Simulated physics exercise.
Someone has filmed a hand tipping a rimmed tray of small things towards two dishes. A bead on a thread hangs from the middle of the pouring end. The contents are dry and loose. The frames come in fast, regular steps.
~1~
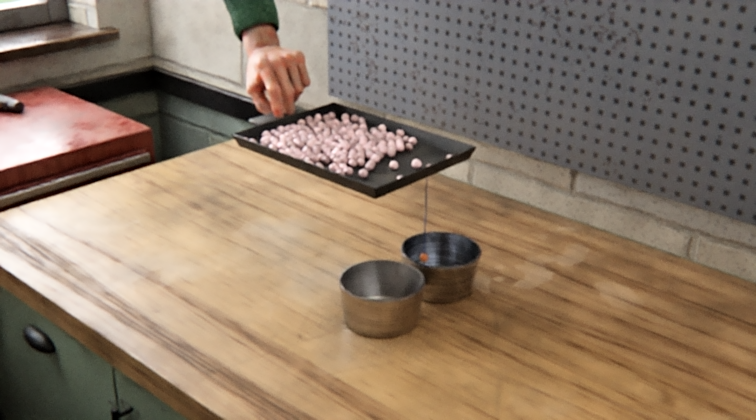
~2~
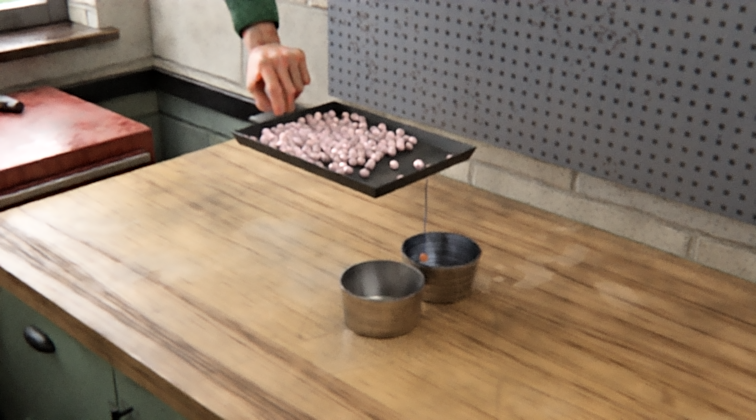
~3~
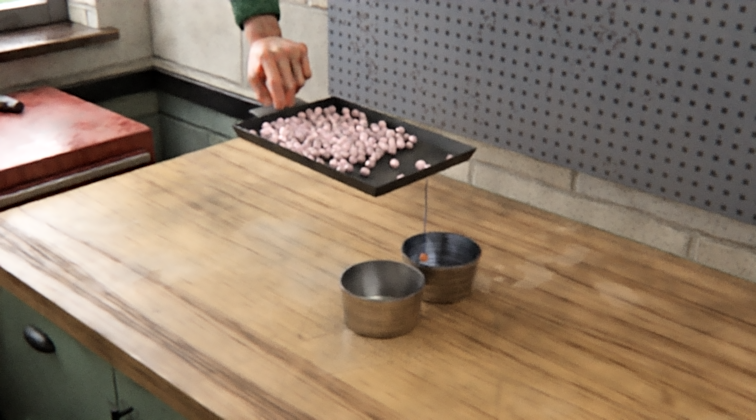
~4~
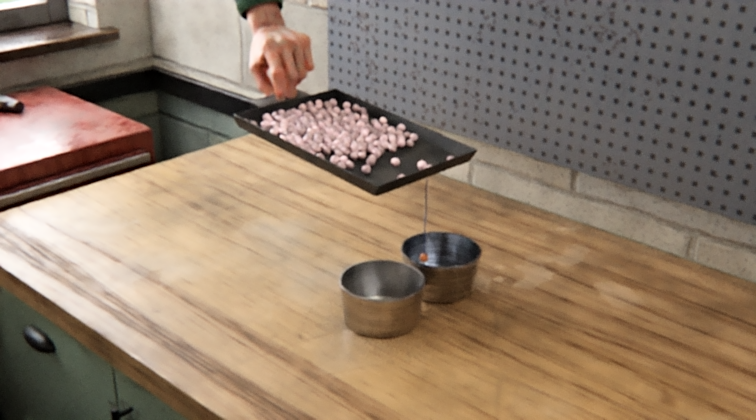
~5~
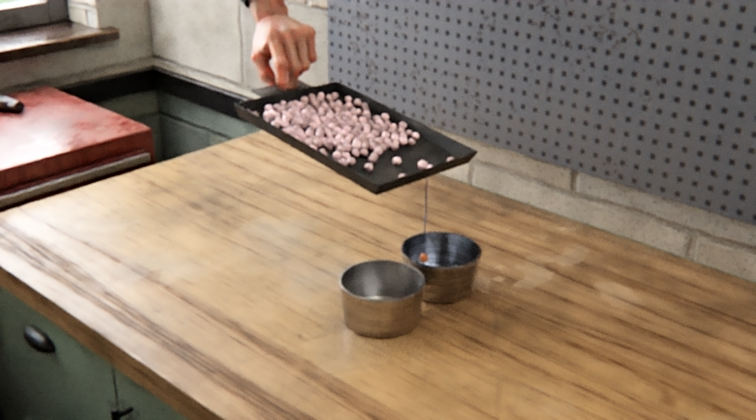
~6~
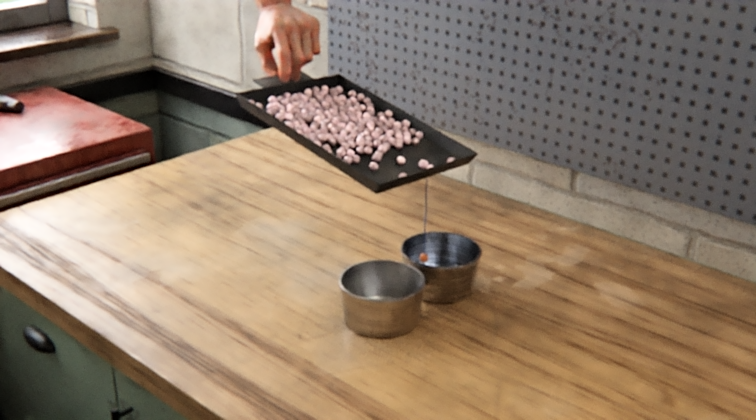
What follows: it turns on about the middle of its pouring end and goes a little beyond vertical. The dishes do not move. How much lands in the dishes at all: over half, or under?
They take only the smaller part between them.
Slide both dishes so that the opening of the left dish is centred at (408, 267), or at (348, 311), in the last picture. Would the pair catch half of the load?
The first try: The smaller part. The second: Under half.
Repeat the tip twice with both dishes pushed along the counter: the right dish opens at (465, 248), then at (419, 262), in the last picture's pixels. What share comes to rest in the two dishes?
First some 60, then 0 per cent.
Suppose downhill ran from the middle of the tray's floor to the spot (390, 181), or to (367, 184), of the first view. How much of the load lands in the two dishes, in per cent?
In turn 10 and 20 in a hundred.
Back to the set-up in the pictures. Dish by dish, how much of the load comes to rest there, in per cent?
The left dish has 0 per cent, the right dish has 10.
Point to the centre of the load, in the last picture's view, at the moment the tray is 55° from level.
Roughly at (454, 163).
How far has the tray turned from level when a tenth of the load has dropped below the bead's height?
At about 45°.
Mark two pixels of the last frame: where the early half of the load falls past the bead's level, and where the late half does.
Around (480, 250) and then (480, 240).
Soon after the last picture, tray tipped steeply; about two thirds on the tray; about a quarter outside both; a small part in the air.
A little later, tray tipped right over; a stray few in the left dish; a small part in the right dish; most outside both; a stray few in the air.
Later still, tray tipped past a quarter turn; a stray few in the left dish; a small part in the right dish; most outside both; a stray few in the air.
By the end, tray tipped past a quarter turn; a stray few in the left dish; a small part in the right dish; most outside both; a stray few in the air.
